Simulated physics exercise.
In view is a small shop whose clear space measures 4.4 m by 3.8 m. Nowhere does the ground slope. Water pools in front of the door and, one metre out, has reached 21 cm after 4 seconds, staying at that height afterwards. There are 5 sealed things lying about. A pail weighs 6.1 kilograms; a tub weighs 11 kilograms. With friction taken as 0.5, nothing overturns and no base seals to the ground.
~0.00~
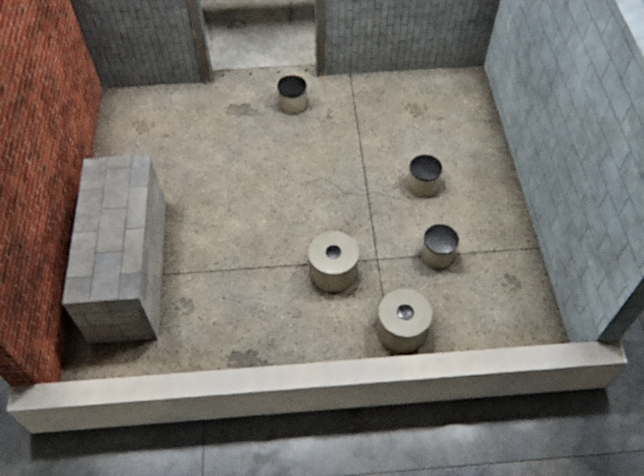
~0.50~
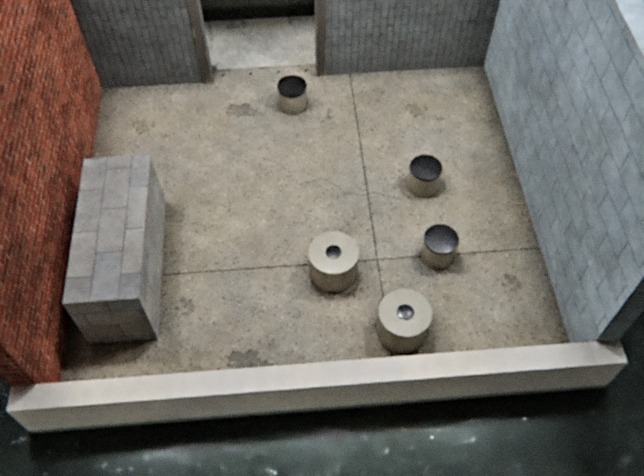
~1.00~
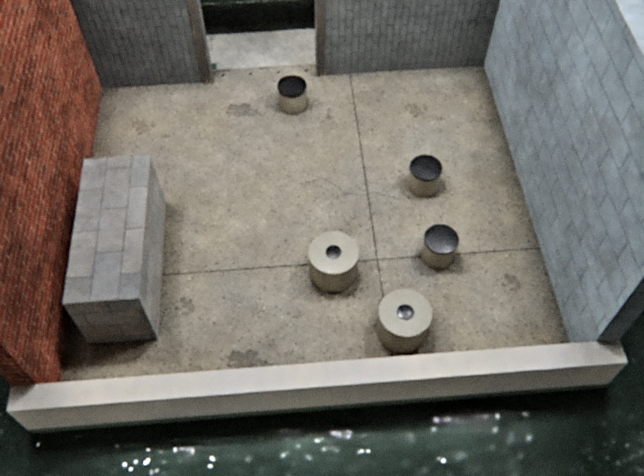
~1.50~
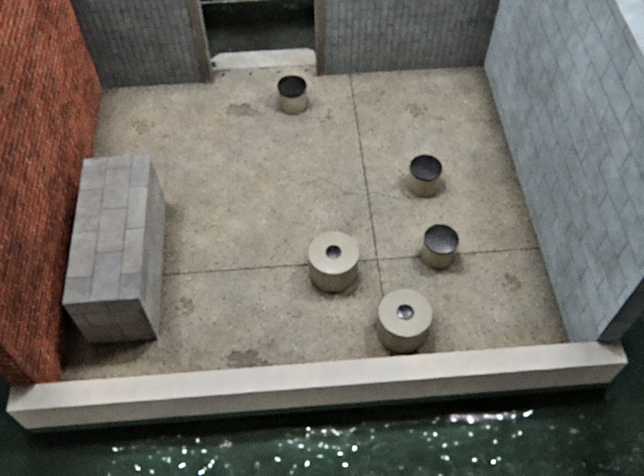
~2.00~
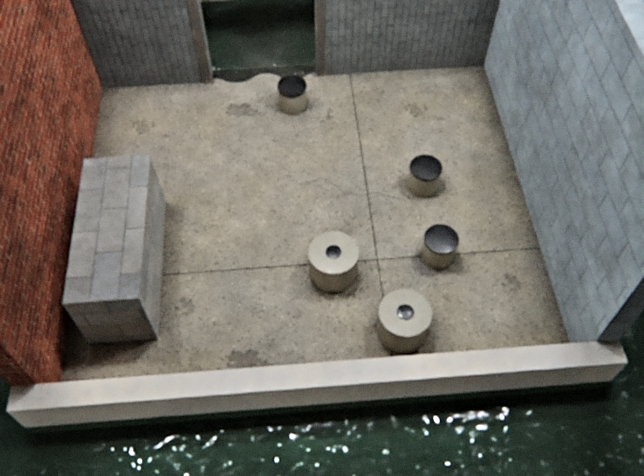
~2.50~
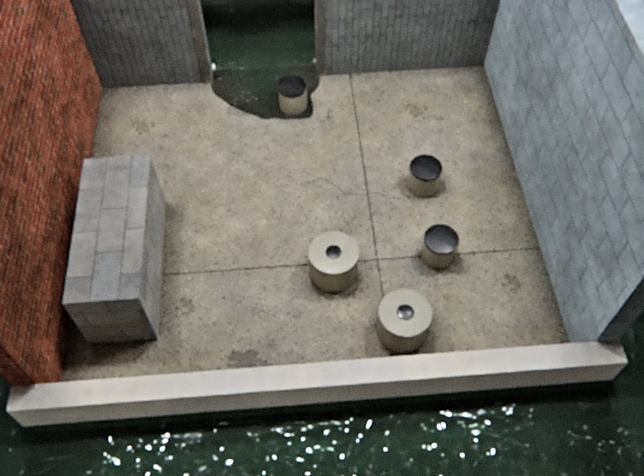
Dark green water rises outside a small walled room and spreads in through the doorway.
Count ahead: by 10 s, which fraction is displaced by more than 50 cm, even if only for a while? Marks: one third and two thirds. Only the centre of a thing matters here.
A fair number move that far, a third to two thirds.
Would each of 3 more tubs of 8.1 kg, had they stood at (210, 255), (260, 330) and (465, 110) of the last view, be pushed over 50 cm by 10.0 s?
First one crosses the line, second one crosses the line, third one stays inside the line.
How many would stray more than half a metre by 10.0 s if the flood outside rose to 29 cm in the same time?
Then it comes to 5.
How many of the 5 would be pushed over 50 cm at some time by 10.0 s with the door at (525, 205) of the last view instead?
The answer then is 4.
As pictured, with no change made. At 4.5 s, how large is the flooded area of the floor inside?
At that time the wet patch spans about 7.5 m2.
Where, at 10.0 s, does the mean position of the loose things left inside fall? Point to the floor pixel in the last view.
It sits at about (424, 275).
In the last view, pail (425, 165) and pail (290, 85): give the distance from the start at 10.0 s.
Net displacement, in order: 10 cm; 250 cm.
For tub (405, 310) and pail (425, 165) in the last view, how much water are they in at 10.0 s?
Depths: Near 10 cm, then near 7 cm.
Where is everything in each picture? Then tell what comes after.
In the first frame, a pail at (292, 85), on the bottom; a tub at (405, 312), on the bottom; water covers 0.0 m2; 0 of 5 have shifted.
In the second frame, a pail at (292, 85) rests on the ground; a tub at (405, 312) rests on the ground; water covers 0.0 m2; 0 of 5 have shifted.
In the third frame, a pail at (292, 85), on the bottom; a tub at (405, 312) rests on the ground; water covers 0.0 m2; 0 of 5 have shifted.
In the fourth frame, a pail at (292, 85), on the bottom; a tub at (405, 312) rests on the ground; water covers 0.0 m2; 0 of 5 have shifted.
In the fifth frame, a pail at (292, 85), on the bottom; a tub at (405, 312) rests on the ground; water covers 0.0 m2; 0 of 5 have shifted.
In the sixth frame, a pail at (292, 85) rests on the ground; a tub at (405, 312) rests on the ground; water covers 0.5 m2; 0 of 5 have shifted.
After 3.5 s 0 of 5 are over 50 cm from their spots; 0 afloat.
After 4.5 s 1 of 5 are over 50 cm from their spots; 0 afloat.
After 7.0 s 1 of 5 are over 50 cm from their spots; 0 afloat.
After 10.0 s 3 of 5 are over 50 cm from their spots, and 3 have been at some point; 4 afloat.
